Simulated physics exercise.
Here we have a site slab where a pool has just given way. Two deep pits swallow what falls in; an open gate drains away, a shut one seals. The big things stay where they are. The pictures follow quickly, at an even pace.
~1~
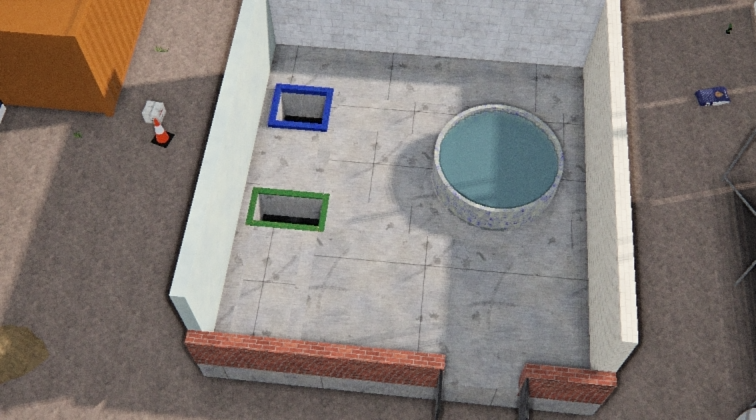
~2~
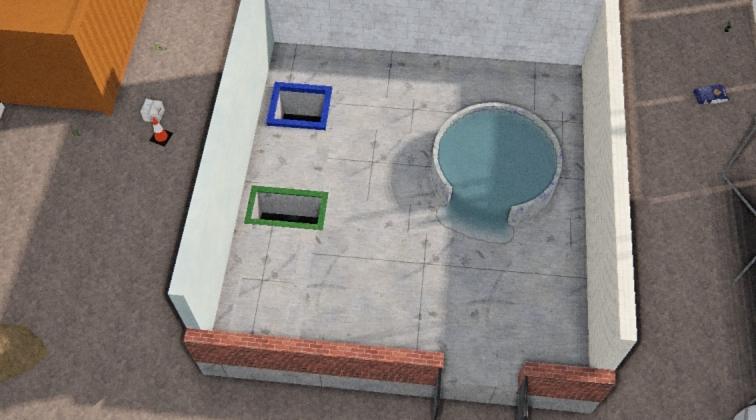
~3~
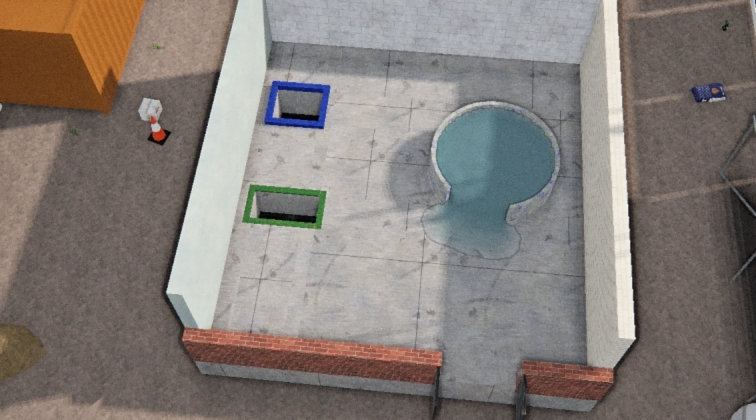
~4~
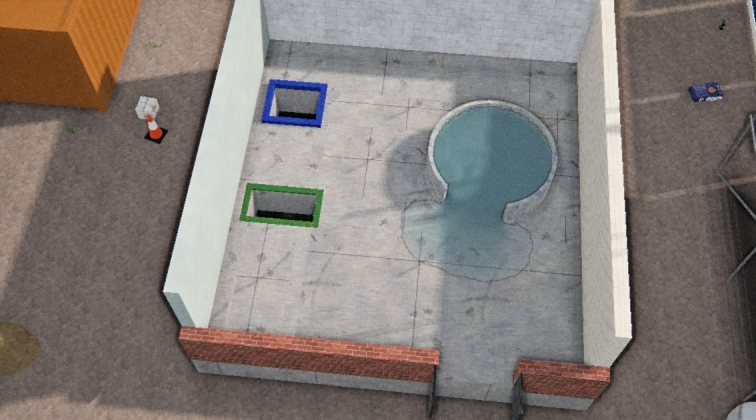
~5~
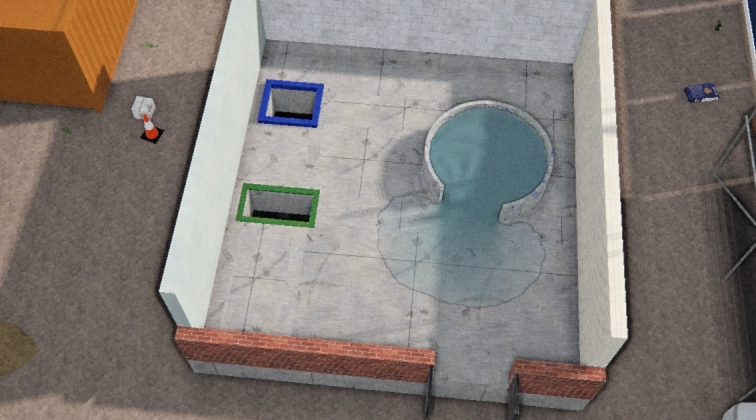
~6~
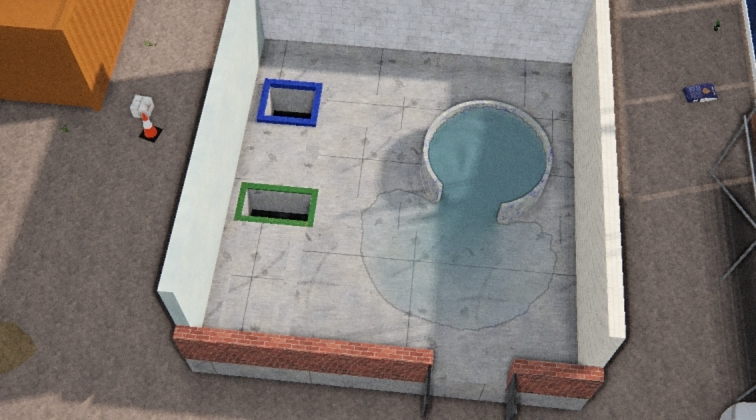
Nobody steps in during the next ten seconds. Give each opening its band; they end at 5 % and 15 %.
One by one: The gate takes above 15 %; the blue pit takes not even 5 %; the green pit takes above 15 %.
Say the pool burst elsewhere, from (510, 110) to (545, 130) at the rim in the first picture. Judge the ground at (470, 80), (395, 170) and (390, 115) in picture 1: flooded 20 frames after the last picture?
One after the other: Awash, free of water, awash.
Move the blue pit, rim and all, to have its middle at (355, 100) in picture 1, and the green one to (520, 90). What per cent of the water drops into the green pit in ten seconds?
Per cent: Green 0.
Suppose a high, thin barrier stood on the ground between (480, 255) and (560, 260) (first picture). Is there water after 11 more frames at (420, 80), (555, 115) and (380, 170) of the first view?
In that order: Dry, dry, dry.
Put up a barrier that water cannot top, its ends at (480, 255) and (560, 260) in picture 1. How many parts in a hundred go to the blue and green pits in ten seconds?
Per cent: Blue 0, green 25.
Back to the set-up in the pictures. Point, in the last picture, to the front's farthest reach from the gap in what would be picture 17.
Near (220, 344).
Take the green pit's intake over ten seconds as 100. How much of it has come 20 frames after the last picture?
Close to 0 %.
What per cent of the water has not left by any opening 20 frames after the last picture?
Some 86 per cent.
A moment on, water covers 30 % of the floor; the gate 1 %, the blue pit 0 %, the green pit 0 %.
Next, water covers 35 % of the floor; the gate 6 %, the blue pit 0 %, the green pit 0 %.
Then, water covers 40 % of the floor; the gate 13 %, the blue pit 0 %, the green pit 0 %.
Later, water covers 55 % of the floor; the gate 22 %, the blue pit 0 %, the green pit 8 %.
In the end, water covers 65 % of the floor; the gate 29 %, the blue pit 0 %, the green pit 19 %.
